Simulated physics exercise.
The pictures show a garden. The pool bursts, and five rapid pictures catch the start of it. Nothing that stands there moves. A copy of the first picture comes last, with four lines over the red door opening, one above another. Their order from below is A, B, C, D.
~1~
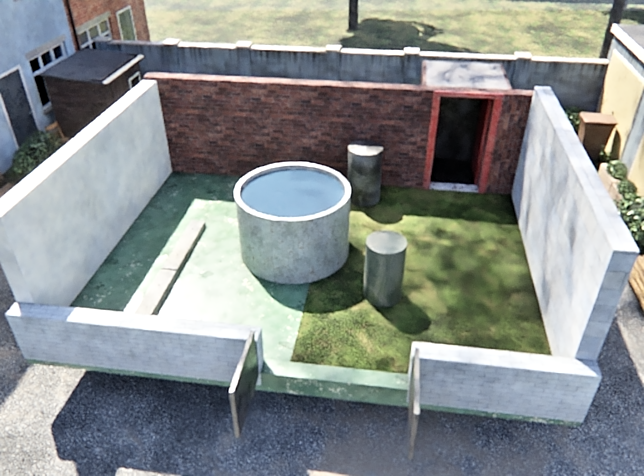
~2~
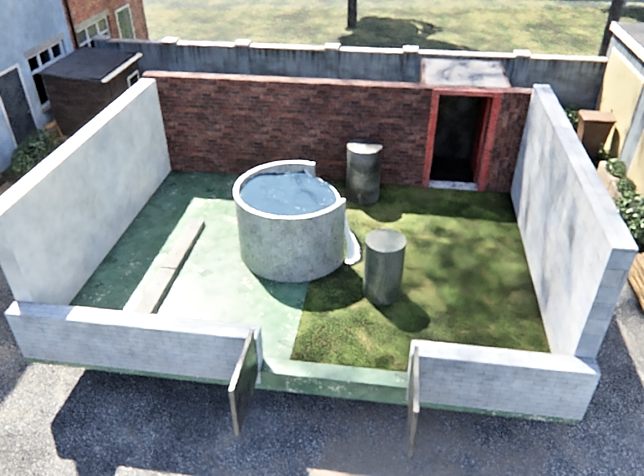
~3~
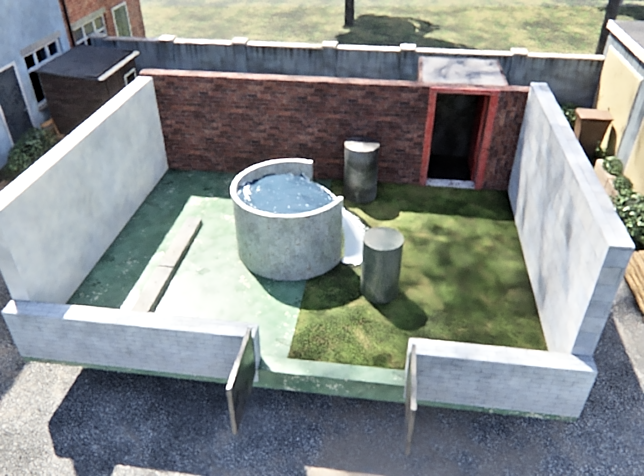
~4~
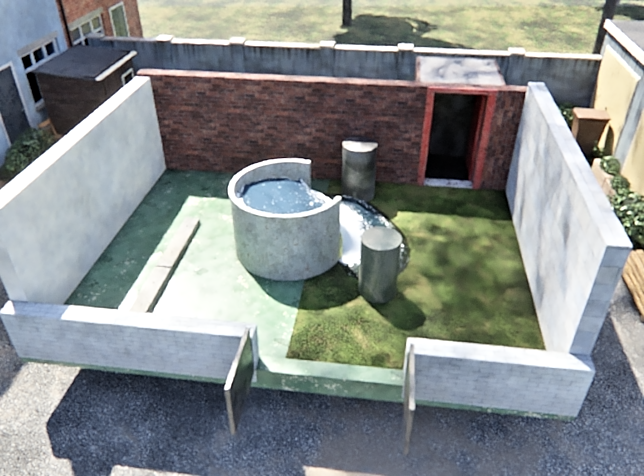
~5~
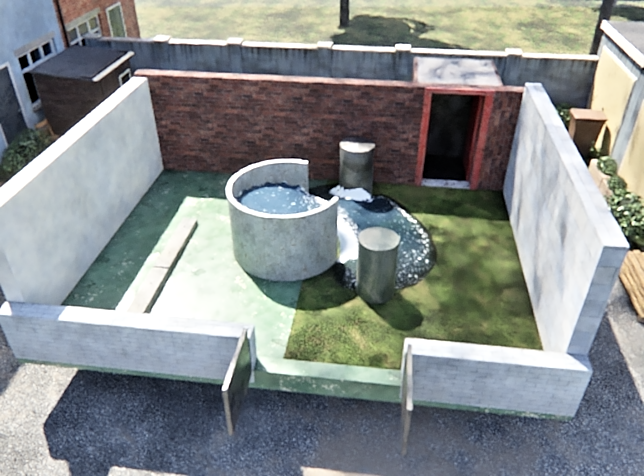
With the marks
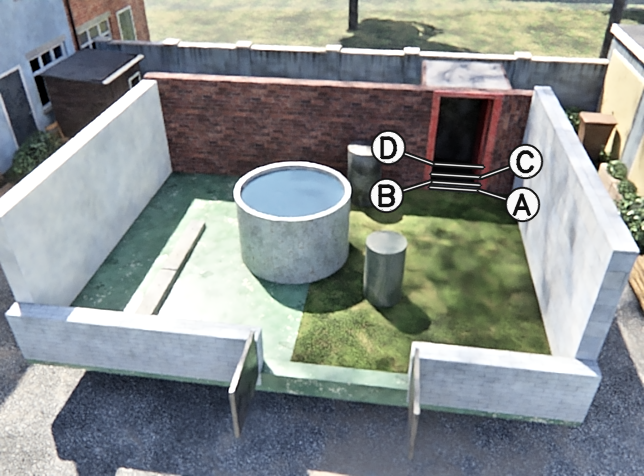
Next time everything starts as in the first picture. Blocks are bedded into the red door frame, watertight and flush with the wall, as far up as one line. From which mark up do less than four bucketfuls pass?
Use line C.
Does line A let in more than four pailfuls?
Yes, that goes wrong.
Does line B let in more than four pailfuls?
Yes.
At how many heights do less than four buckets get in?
Two of the four.
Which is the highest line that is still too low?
It is B.
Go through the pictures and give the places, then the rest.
Water in the pool at rest, its middle at (293, 194); foot of the red doorway at (453, 191); open gate at (336, 331).
Water covers 1 % of the ground and shows as far out as (358, 250).
Water covers 4 % of the ground and shows as far out as (349, 219).
Water covers 9 % of the ground and shows as far out as (373, 207).
Water covers 15 % of the ground and shows as far out as (416, 278).
On the marked copy, A at (454, 189); B at (455, 183); C at (456, 175); D at (457, 165); from the bottom up A, B, C, D.
With A, dozens of bucketfuls pour in.
With B, about 8 bucketfuls get in.
With C, a splash gets over, under a bucket.
With D, nothing gets over.
